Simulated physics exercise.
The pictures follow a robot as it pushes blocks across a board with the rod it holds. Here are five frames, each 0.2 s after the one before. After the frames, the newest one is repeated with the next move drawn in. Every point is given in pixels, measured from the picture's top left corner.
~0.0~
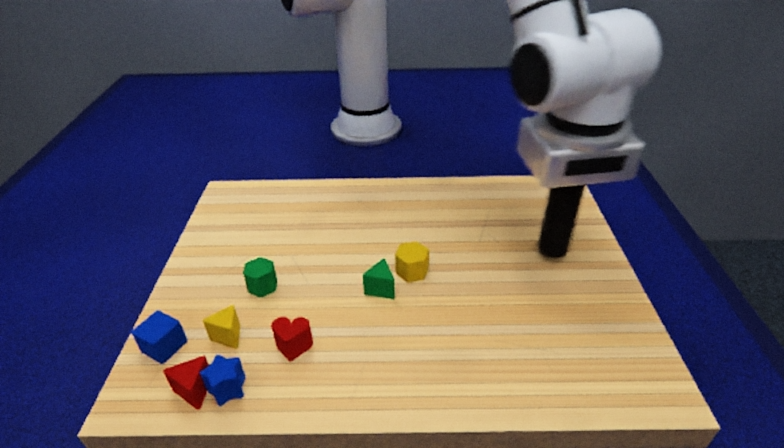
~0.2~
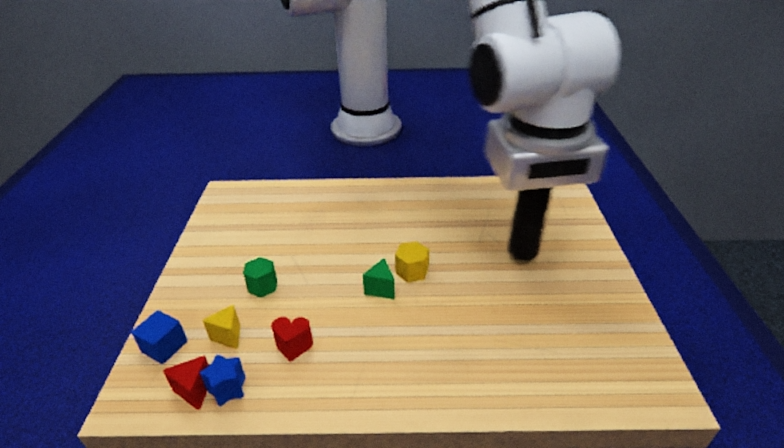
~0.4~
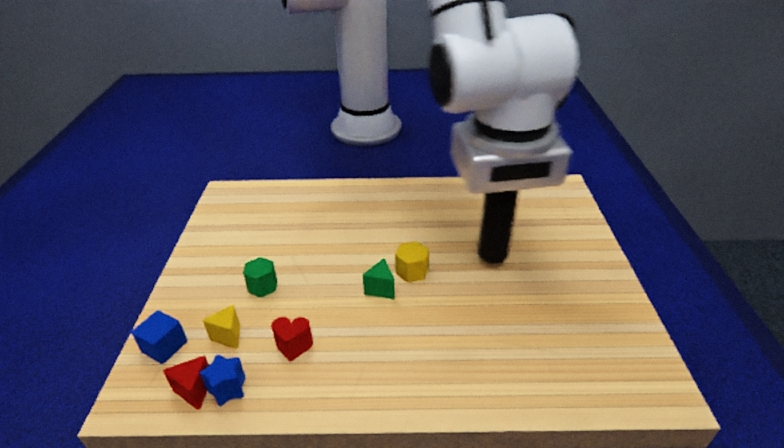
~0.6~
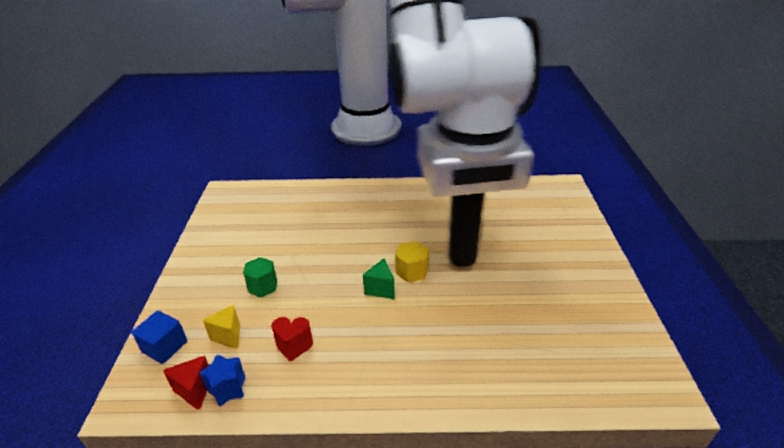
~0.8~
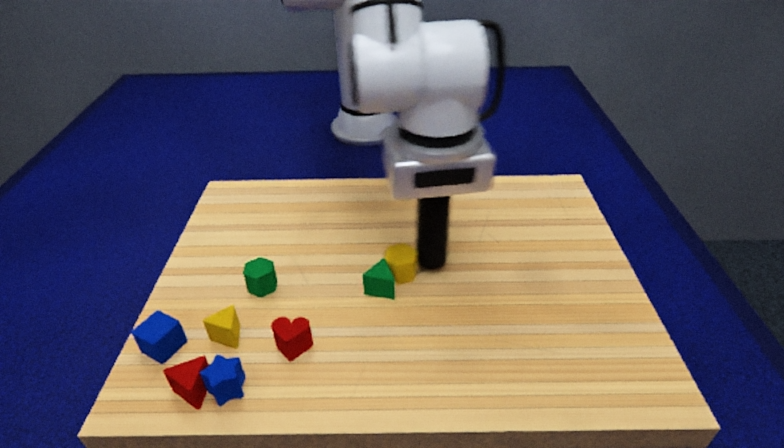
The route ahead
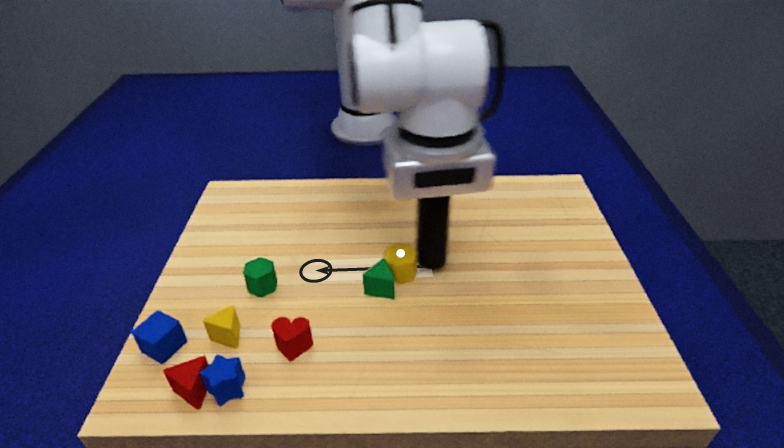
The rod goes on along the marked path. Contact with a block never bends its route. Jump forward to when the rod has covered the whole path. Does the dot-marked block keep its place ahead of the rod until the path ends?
No
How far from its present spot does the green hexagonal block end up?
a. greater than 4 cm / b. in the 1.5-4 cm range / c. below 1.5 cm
My answer is option c.
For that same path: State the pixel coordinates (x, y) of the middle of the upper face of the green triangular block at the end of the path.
It will end up at (362, 279).
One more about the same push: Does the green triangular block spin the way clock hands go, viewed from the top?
No
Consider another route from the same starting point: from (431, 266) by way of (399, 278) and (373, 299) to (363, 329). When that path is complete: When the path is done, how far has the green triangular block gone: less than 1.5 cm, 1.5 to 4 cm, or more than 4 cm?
It will move more than 4 cm.
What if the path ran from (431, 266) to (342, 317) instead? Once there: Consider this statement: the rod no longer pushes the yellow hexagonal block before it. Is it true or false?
Answer: True.
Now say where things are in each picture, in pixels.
The first picture shows lower end of the rod (552, 249), tops of blocks, green hexagonal block (258, 267), green triangular block (380, 270), yellow hexagonal block (412, 252).
The second picture shows rod (523, 252), blocks as before.
The third picture shows rod (493, 254), blocks as before.
The fourth picture shows rod (462, 257), blocks as before.
The fifth picture shows rod (431, 260), green hexagonal block (258, 267), green triangular block (380, 270), yellow hexagonal block (401, 253).
The drawn path runs in a line from (431, 266) to (316, 271); the dot is on the yellow hexagonal block.
What follows on the original path. One third of the way, rod (392, 262); green triangular block (363, 278), turned 75° anticlockwise; yellow hexagonal block (362, 259), turned 20° anticlockwise.
Two thirds of the way, rod (354, 264); green triangular block (362, 279), turned 85° anticlockwise; yellow hexagonal block (331, 268), turned 80° anticlockwise.
At the end, rod (315, 265); green hexagonal block not moved; green triangular block (362, 279), turned 85° anticlockwise; yellow hexagonal block (322, 273), turned 100° anticlockwise.
